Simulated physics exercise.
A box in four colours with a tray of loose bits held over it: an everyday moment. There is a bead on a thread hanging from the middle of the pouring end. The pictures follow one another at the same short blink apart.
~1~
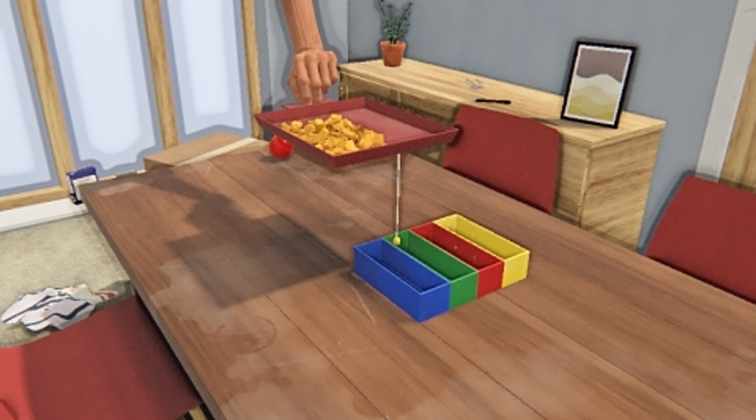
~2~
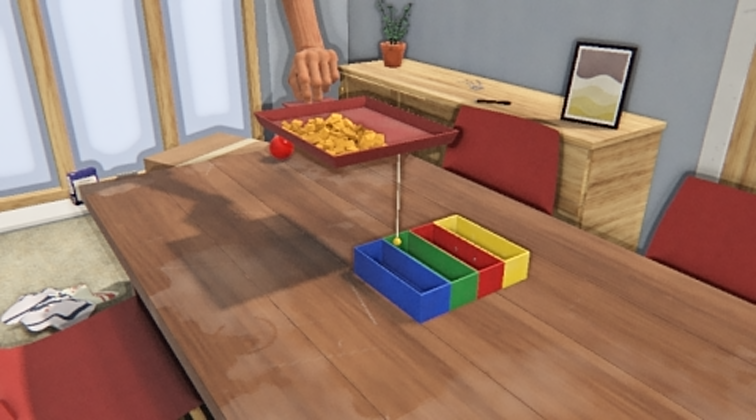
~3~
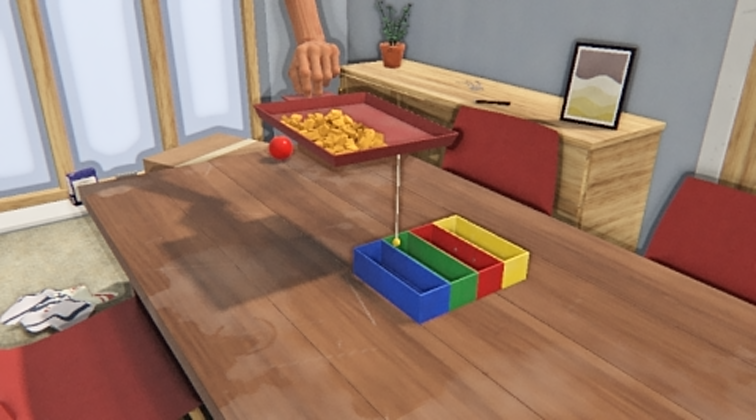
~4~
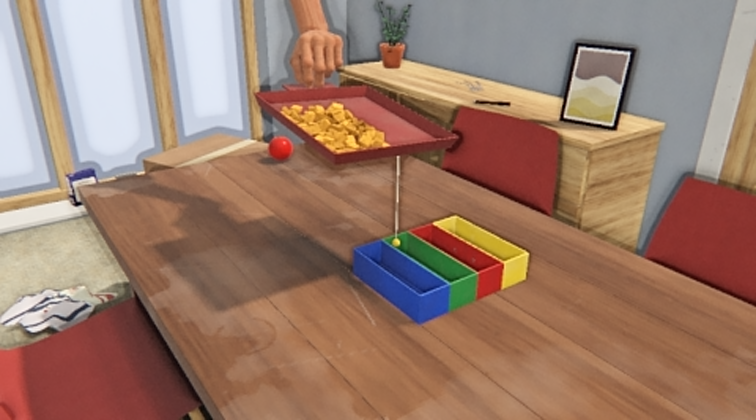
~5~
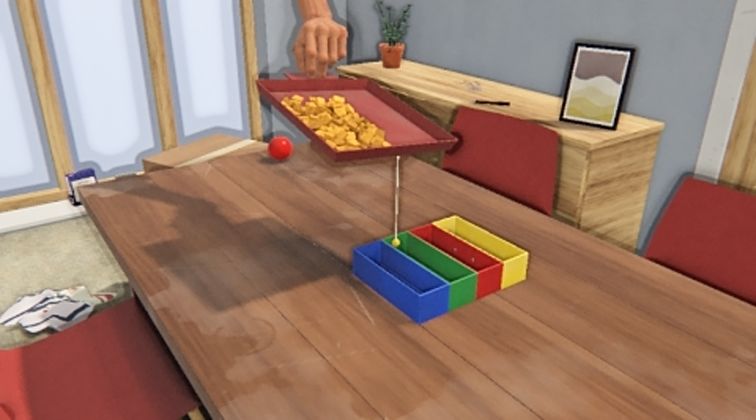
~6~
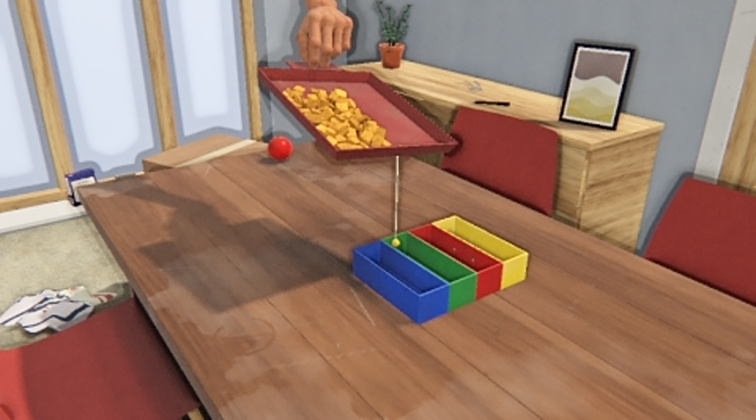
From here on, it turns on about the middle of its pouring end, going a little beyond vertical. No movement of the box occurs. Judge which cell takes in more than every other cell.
The red cell takes in the most.
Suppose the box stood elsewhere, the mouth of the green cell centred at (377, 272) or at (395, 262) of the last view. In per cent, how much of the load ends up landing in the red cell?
You'd get near 10 per cent and afterwards near 20 per cent.
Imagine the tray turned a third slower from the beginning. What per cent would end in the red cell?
I'd say near 60 per cent.
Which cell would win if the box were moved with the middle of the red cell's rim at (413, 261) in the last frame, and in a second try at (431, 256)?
The yellow one; the cell in yellow.
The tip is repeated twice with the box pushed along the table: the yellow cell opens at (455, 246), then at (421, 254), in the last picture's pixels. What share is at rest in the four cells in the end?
About 90 in a hundred, then about 30 in a hundred.
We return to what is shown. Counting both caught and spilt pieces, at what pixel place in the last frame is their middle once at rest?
Near pixel (447, 263).
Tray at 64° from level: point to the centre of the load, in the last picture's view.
Centre estimate: (414, 140).
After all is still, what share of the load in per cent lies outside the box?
Close to 0 percent, I reckon.
Soon, tray tipped steeply; nearly all on the tray; a small part falling or outside the box.
A while on, tray tipped past a quarter turn; a stray few on the tray; about half in the red cell; a small part in the green cell; a small part in the yellow cell; a stray few in the blue cell; about a quarter falling or outside the box.
Towards the end, tray tipped past a quarter turn; about two thirds in the red cell; about a quarter in the green cell; a small part in the yellow cell; a small part in the blue cell.
Finally, tray tipped past a quarter turn; about two thirds in the red cell; about a quarter in the green cell; a small part in the yellow cell; a small part in the blue cell.
